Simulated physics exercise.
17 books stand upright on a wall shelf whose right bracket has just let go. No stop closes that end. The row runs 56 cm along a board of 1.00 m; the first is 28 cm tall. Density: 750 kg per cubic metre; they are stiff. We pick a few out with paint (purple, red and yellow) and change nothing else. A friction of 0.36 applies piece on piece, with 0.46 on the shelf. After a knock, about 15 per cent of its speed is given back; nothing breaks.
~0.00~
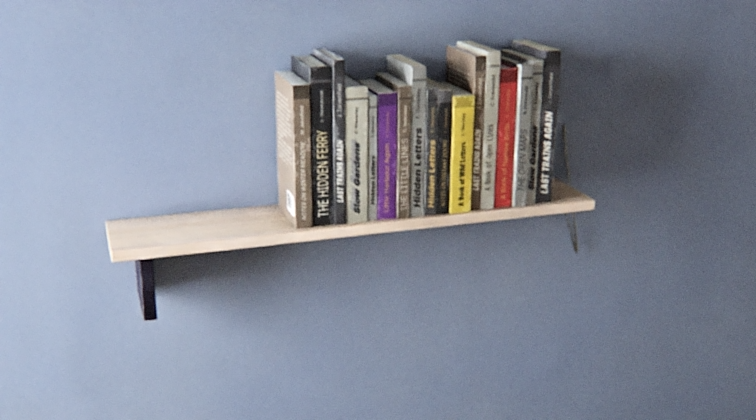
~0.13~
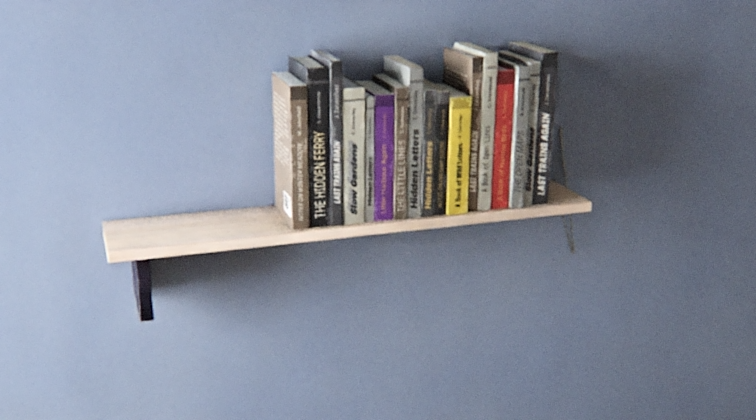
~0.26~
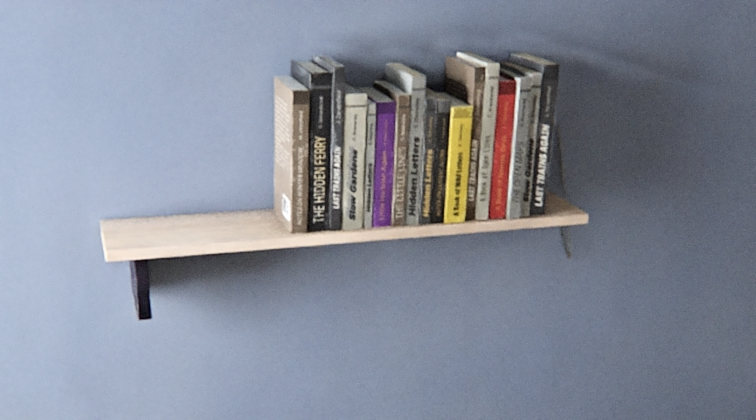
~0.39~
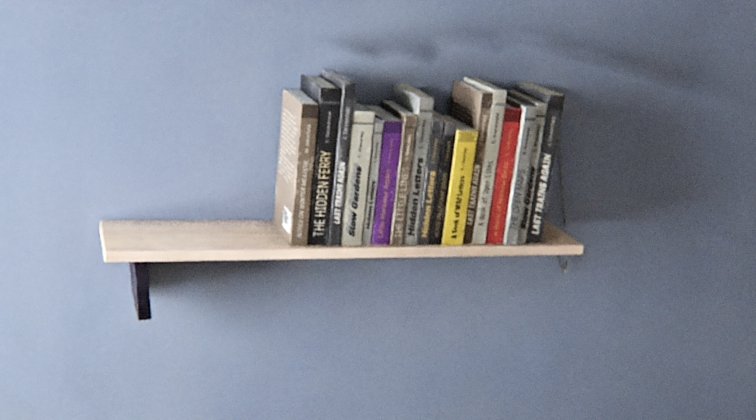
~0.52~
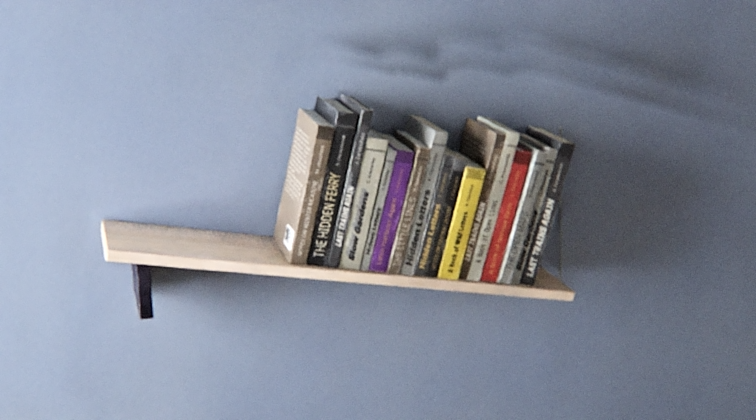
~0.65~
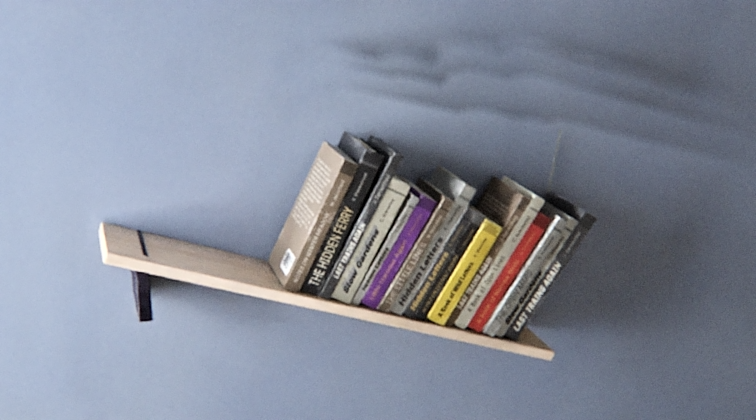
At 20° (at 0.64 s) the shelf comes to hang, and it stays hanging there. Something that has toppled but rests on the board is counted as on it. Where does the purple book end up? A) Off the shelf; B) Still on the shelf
Still on the shelf.
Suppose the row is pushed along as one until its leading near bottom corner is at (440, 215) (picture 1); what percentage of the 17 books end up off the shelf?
Then 50 per cent.
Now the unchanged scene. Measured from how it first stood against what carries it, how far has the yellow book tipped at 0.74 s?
Some 30°.
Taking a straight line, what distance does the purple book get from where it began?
Net straight-line distance: Approx. 35 cm.
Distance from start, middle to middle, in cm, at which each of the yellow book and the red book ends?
Yellow 110, red 120.
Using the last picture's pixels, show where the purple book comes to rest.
Around (438, 282).
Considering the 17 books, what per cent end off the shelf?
Share: Approx. 55 %.
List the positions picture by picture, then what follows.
In the first frame (each place is the centre of the face we see best; leans and shifts are taken against what carries them), shelf's free end (583, 206) slope 0°; purple book (387, 158); yellow book (463, 156); red book (506, 140); all in place.
The second frame shows shelf's free end (580, 208) slope 0°; purple book (384, 159).
The third frame shows shelf's free end (576, 220) slope 2°; purple book (384, 166).
The fourth frame shows shelf's free end (572, 250) slope 6°; purple book (387, 184).
The fifth frame shows shelf's free end (563, 296) slope 12°; purple book (392, 212).
The sixth frame shows shelf's free end (543, 354) slope 20°; purple book (399, 253) tilted 11°; red book (509, 273) tilted 12°; yellow book (465, 273) tilted 11°; steepest lean 14°, the book at (526, 278); 17 have shifted.
By 0.74 s, none of the 17 books off the shelf, 17 disturbed; purple book tilted 30°; red book tilted 31°.
By 0.98 s, 1 of the 17 books off the shelf; purple book tilted 51°; red book on its side.
By 1.30 s, 5 of the 17 books off the shelf; purple book on its side; yellow book on its side.
By 1.72 s, 9 of the 17 books off the shelf; purple book on its side; yellow book on its side.
When it is over (2.2 s), 9 of the 17 books off the shelf; purple book on its side; yellow book on its side; red book tilted 52°, 66 cm lower. In pixels of the last frame, middles, purple book near (437, 282).
